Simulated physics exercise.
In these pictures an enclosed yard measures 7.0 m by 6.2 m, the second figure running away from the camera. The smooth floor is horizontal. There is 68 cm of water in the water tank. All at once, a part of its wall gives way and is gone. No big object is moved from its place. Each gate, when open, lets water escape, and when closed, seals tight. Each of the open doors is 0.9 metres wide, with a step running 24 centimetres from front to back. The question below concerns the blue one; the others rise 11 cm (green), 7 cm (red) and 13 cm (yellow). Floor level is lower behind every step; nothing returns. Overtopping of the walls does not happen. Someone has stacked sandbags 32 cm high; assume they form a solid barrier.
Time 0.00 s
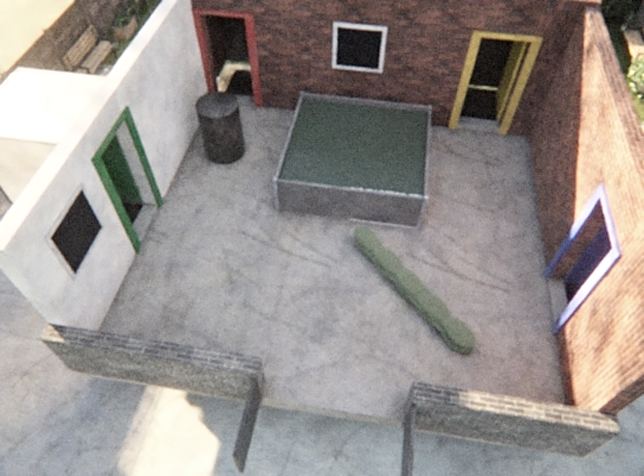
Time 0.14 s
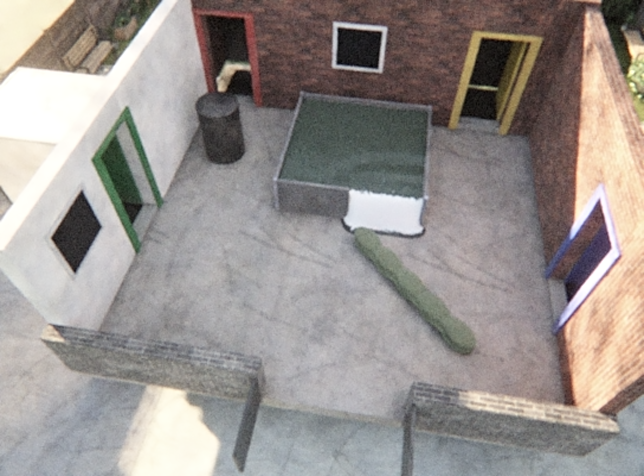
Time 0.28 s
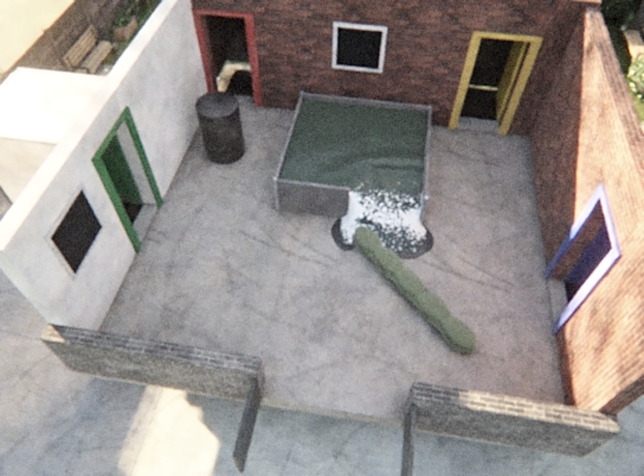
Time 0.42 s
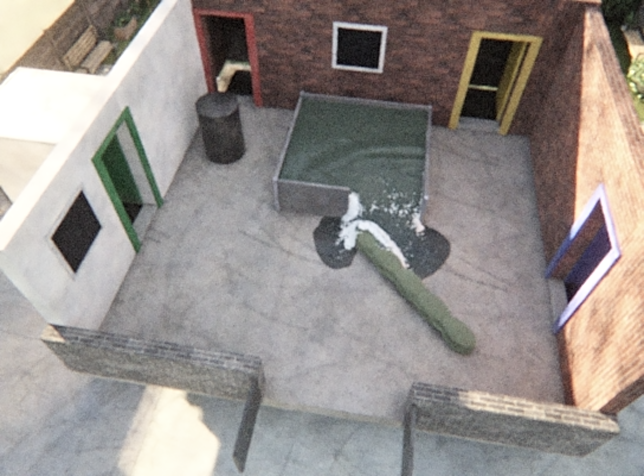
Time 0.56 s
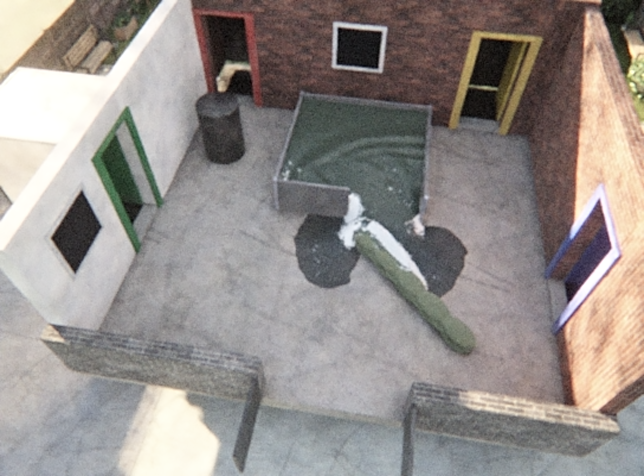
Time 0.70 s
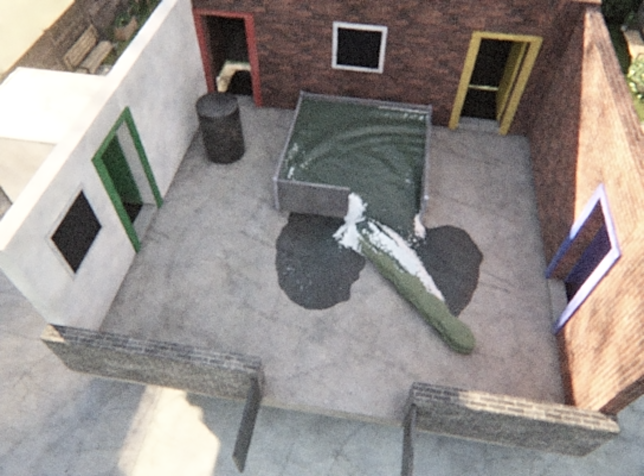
Water in a raised tank lies still in a walled yard with coloured doorways, until part of the tank's front wall vanishes and it pours out in a white, foaming rush. It strikes the near end of a long green barrier, splits around it, and spreads in two dark patches across the floor.
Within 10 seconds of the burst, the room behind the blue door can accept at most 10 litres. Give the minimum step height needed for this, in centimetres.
Roughly 33 centimetres.
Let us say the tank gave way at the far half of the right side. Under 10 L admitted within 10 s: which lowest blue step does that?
If so: Around 16 cm.
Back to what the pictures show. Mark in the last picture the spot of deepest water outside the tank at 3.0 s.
At about pixel (558, 429).
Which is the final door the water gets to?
Last comes the red one.
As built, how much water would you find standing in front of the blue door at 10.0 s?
Some 11.5 centimetres.
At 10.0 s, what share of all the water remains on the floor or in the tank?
Close to 76 in a hundred.
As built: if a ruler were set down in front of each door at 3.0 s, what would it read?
Depths in cm - green: 7, red: 0, yellow: 0, blue: 20.
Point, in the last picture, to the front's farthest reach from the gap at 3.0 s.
The farthest wet point sits near (89, 352).
After 1.4 s water covers 30 % of the floor, deepest (50 cm) near (371, 238); 4 cm at the blue door, 0 litres in over its 5 cm step.
After 3.0 s water covers 60 % of the floor, deepest (44 cm) near (558, 429); 20 cm at the blue door, 250 litres in over its 5 cm step.
After 10.0 s water covers 95 % of the floor, deepest (14 cm) near (371, 238); 12 cm at the blue door, 750 litres in over its 5 cm step.
At the blue door as built, the water arrived by 1.4 s and peaked near 24 cm at 4.0 s.
Run again over the same 10 s with other heights there, 34 litres in over 28.5 cm, 0 litres over 39 cm. The limit of 10 litres is kept from about 33 cm up.
